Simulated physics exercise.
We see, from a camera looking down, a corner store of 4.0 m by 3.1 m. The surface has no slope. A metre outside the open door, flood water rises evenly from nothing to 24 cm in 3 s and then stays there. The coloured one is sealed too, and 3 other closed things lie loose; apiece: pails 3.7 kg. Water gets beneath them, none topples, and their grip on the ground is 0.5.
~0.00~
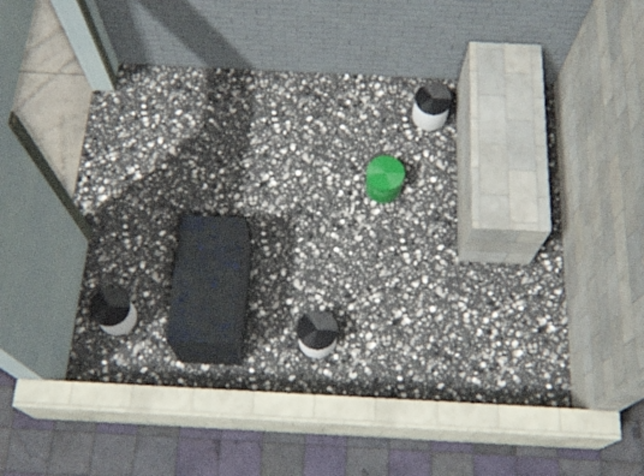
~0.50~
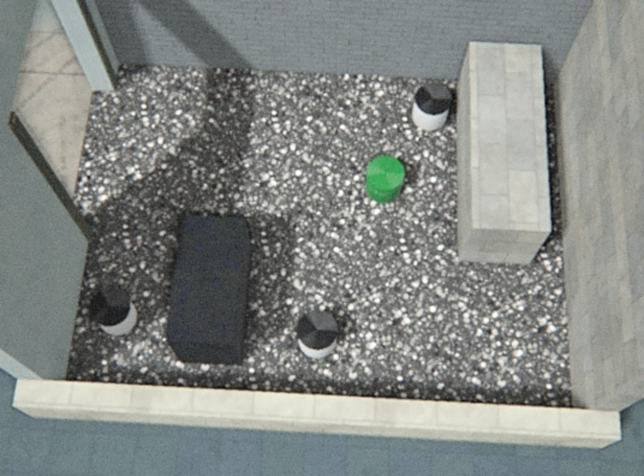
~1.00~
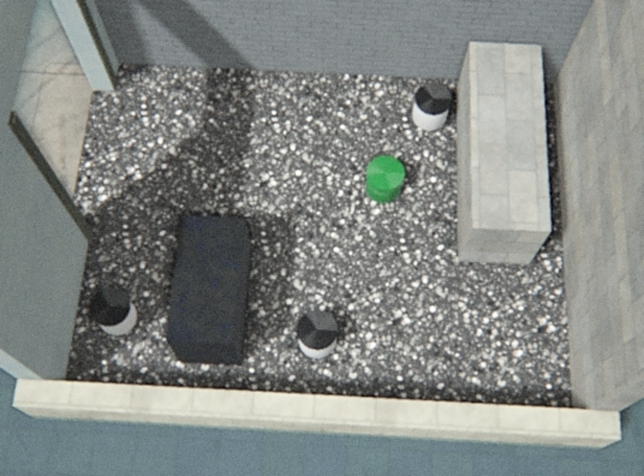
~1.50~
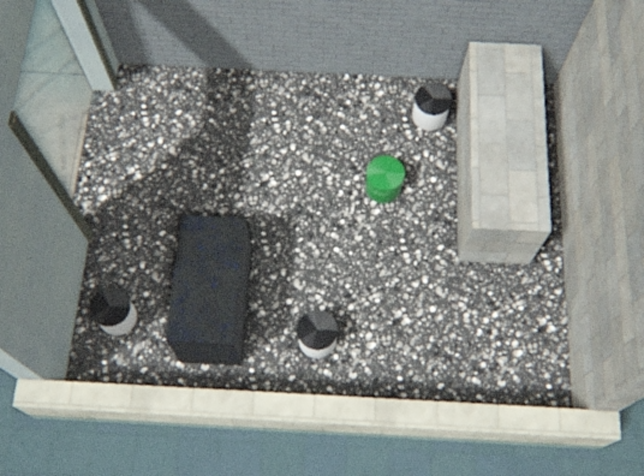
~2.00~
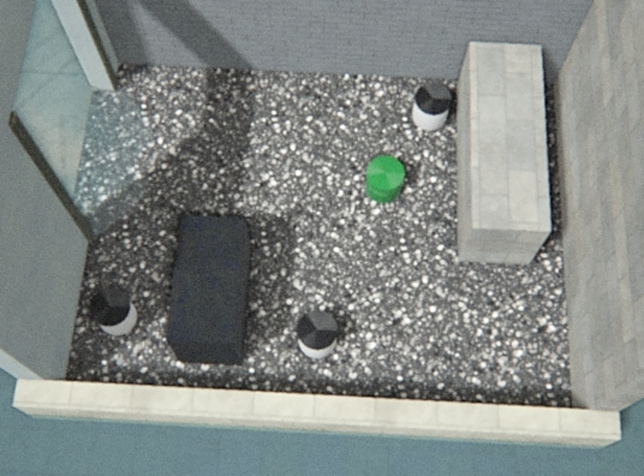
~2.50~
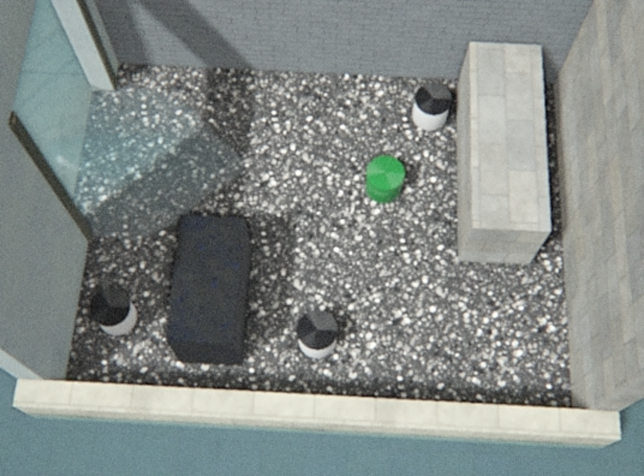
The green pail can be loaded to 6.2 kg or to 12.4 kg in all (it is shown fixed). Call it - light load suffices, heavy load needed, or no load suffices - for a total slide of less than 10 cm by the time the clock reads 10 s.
My call: No load suffices.
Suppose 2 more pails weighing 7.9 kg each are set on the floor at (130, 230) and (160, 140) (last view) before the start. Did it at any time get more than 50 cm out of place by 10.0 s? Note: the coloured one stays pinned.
First stays inside, then exceeds it.
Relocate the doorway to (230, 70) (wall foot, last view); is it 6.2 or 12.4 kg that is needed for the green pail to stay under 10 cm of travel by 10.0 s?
So only the heavy mass does it.
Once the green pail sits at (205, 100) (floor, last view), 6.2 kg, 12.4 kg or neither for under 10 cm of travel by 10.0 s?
So neither weight works.
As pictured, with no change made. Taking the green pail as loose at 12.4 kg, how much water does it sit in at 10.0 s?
Around 17 cm.
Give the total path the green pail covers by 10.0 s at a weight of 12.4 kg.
350 cm or so in all.
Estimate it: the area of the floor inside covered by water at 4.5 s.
Close to 8.0 m2, I'd say.
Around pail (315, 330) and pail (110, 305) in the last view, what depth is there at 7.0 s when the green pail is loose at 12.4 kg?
I'd estimate 4 cm for the first and 4 cm for the second.
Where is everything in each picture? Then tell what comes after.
In the first frame, the green pail at (386, 173), on the bottom; water covers 0.0 m2; 0 of 4 have shifted.
In the second frame, the green pail at (386, 173) rests on the ground; 0.0 m2 under water; 0 of 4 have shifted.
In the third frame, the green pail at (386, 173), on the bottom; water covers 0.0 m2; 0 of 4 have shifted.
In the fourth frame, the green pail at (386, 173) rests on the ground; 0.0 m2 under water; 0 of 4 have shifted.
In the fifth frame, the green pail at (386, 173), on the bottom; water covers 0.4 m2; 0 of 4 have shifted.
In the sixth frame, the green pail at (386, 173) rests on the ground; water covers 1.3 m2; 0 of 4 have shifted.
After 3.5 s the green pail would be 0 cm from its start with 6.2 kg and 0 cm from its start with 12.4 kg; 2 cm of water round it then.
After 4.5 s the green pail would be 38 cm from its start with 6.2 kg and 5 cm from its start with 12.4 kg; 7 cm of water round it then.
After 7.0 s the green pail would be 86 cm from its start with 6.2 kg and 75 cm from its start with 12.4 kg; 16 cm of water round it then.
After 10.0 s the green pail would be 168 cm from its start with 6.2 kg and 151 cm from its start with 12.4 kg; 17 cm of water round it then.
